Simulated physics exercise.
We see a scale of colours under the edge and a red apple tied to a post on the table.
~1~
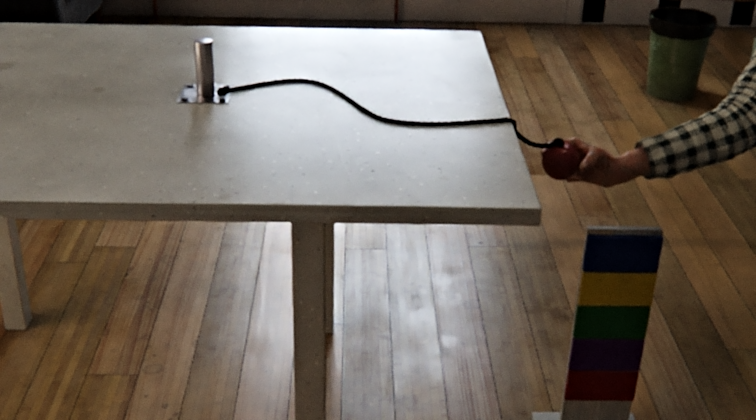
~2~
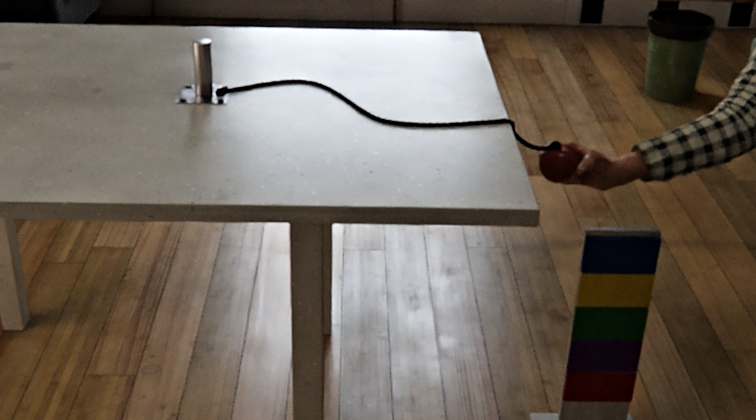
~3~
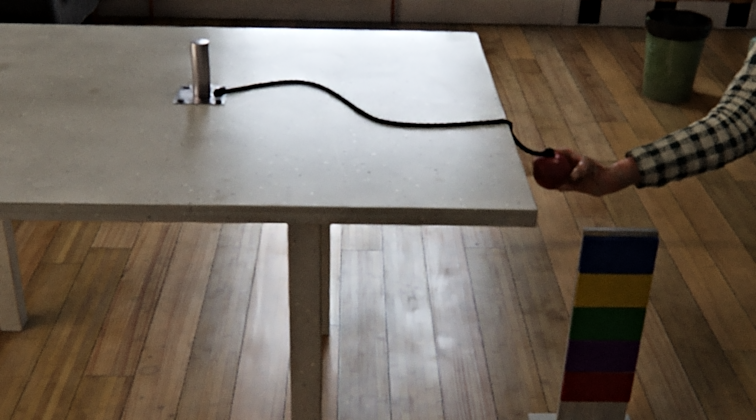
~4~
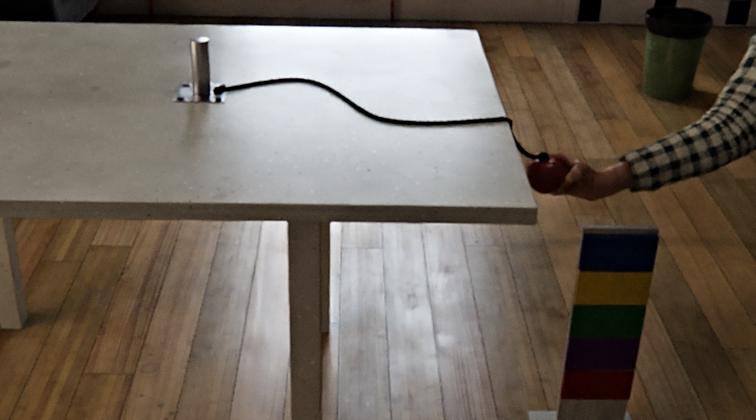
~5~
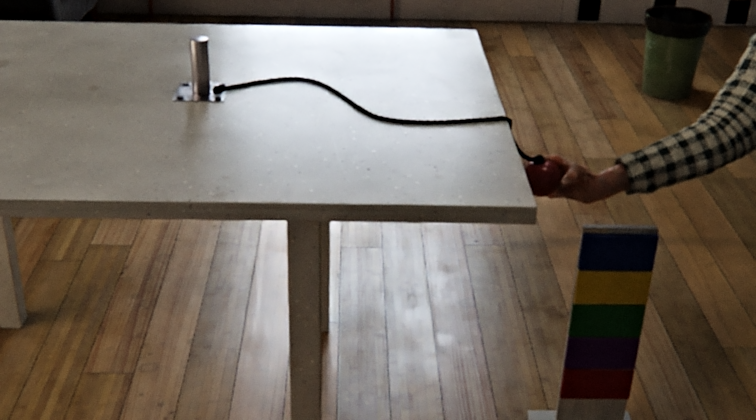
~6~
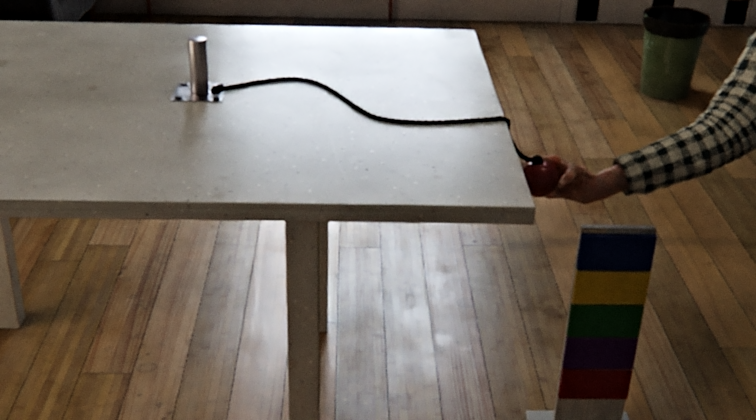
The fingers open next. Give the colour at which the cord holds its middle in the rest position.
The cord holds it at blue.
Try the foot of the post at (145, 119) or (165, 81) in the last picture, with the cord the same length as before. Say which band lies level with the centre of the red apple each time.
First try: No band; second try: No band.
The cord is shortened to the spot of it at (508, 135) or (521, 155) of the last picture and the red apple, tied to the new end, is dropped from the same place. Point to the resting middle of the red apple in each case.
The places are (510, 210) and (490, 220).
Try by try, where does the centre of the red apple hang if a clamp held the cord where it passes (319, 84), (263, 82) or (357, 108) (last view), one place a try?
Approximately (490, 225), (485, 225) and (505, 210), respectively.
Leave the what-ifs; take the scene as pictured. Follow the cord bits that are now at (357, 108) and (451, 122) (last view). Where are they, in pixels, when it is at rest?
One finishes at (404, 105) and the other at (504, 121).
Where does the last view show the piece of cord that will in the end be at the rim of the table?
The one at (444, 122).
Soon after, apple near (513, 237); level with blue.
After that, apple near (486, 235); level with blue.
And then, apple near (477, 239); level with blue.
In the end, apple near (487, 243); level with blue. Its middle rests at the blue band.
